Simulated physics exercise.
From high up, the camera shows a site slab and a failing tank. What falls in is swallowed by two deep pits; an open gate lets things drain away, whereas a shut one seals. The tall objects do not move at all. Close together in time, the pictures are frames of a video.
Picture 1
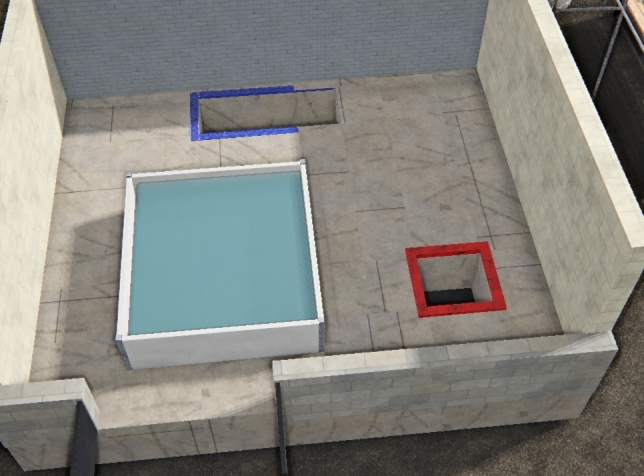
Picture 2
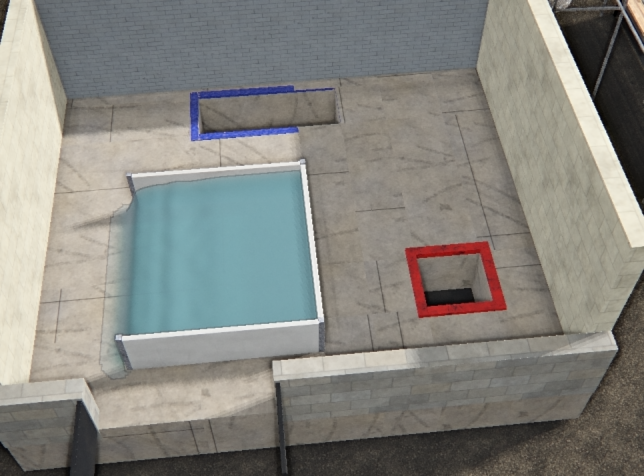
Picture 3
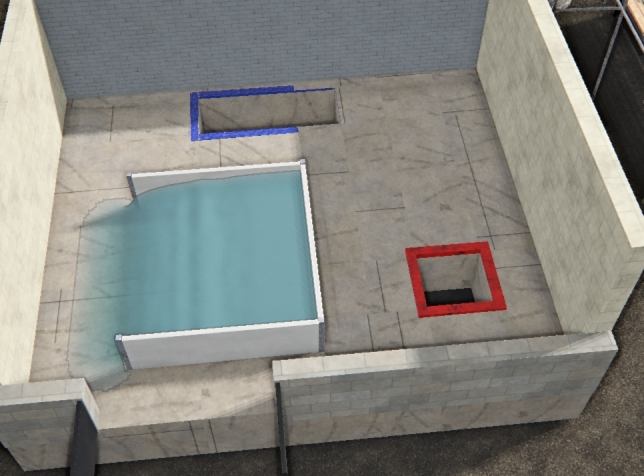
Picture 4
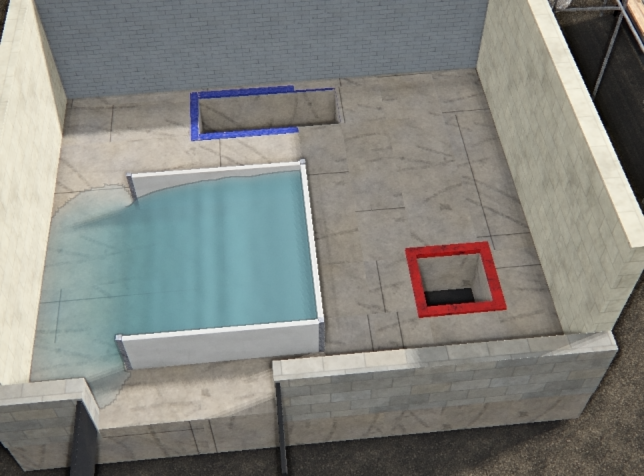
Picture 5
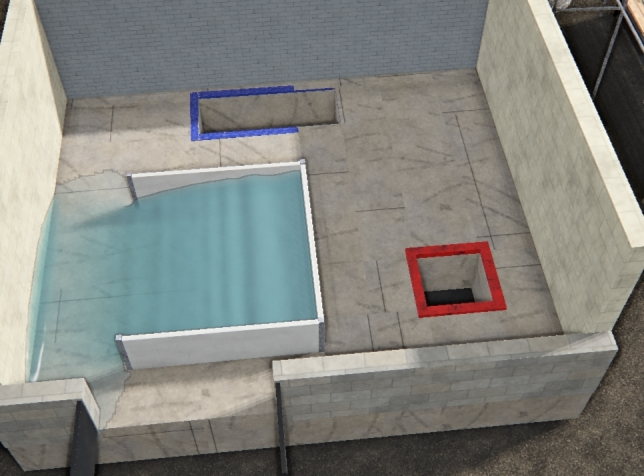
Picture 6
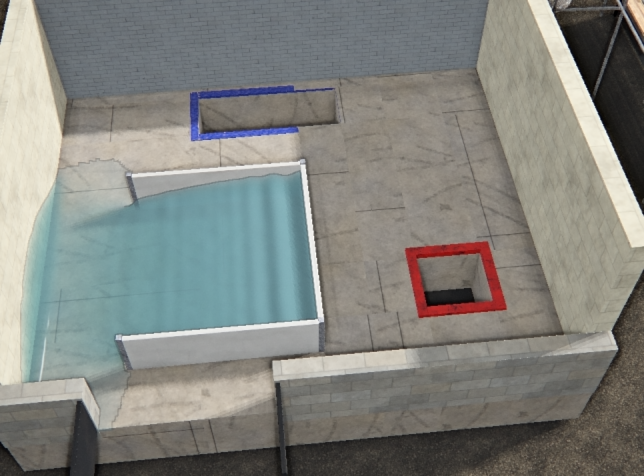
Water in a white-walled tank burst out through its left side, spread across the stone floor to the pale left wall and rode up against it, while the blue- and red-edged pits stayed dry.
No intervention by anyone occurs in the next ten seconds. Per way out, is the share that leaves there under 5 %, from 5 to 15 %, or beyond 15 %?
In the end: The gate sees beyond 15 % leave; the red pit sees under 5 % leave; the blue pit sees beyond 15 % leave.
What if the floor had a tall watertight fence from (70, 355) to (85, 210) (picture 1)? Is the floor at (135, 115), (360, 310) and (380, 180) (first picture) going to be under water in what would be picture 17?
Point by point: First swamped, next spared, last spared.
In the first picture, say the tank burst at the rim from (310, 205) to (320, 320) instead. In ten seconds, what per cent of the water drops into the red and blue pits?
Parts in a hundred: Red 30, blue 20.
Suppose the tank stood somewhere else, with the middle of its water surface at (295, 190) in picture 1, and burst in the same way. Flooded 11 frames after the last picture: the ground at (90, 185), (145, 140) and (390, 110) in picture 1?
Spot 1 wetted, spot 2 wetted, and spot 3 unwetted.
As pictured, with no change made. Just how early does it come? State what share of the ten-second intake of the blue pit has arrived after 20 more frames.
Near 20 in a hundred.
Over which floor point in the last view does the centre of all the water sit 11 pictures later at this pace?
The water centres close to (137, 273).
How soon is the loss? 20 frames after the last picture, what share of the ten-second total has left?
I get 25 percent.
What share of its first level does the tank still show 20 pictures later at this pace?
32 percent or so.
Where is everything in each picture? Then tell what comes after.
The first frame shows the open tank at (219, 247) is whole and still.
In the second frame, water pours out at (134, 272) and has run to (113, 371).
In the third frame, the front is at a hidden place, out from the gap at (134, 274).
In the fourth frame, water pours out at (135, 274) and has run to a hidden place.
In the fifth frame, water pours out at (135, 275) and has run to a hidden place.
In the sixth frame, water pours out at (135, 275) and has run to (58, 174).
A moment on, water covers 20 % of the floor; the gate 0 %, the red pit 0 %, the blue pit 0 %.
Next, water covers 35 % of the floor; the gate 1 %, the red pit 0 %, the blue pit 0 %.
Then, water covers 45 % of the floor; the gate 8 %, the red pit 0 %, the blue pit 5 %.
Later, water covers 60 % of the floor; the gate 12 %, the red pit 0 %, the blue pit 19 %.
In the end, water covers 85 % of the floor; the gate 17 %, the red pit 0 %, the blue pit 30 %.
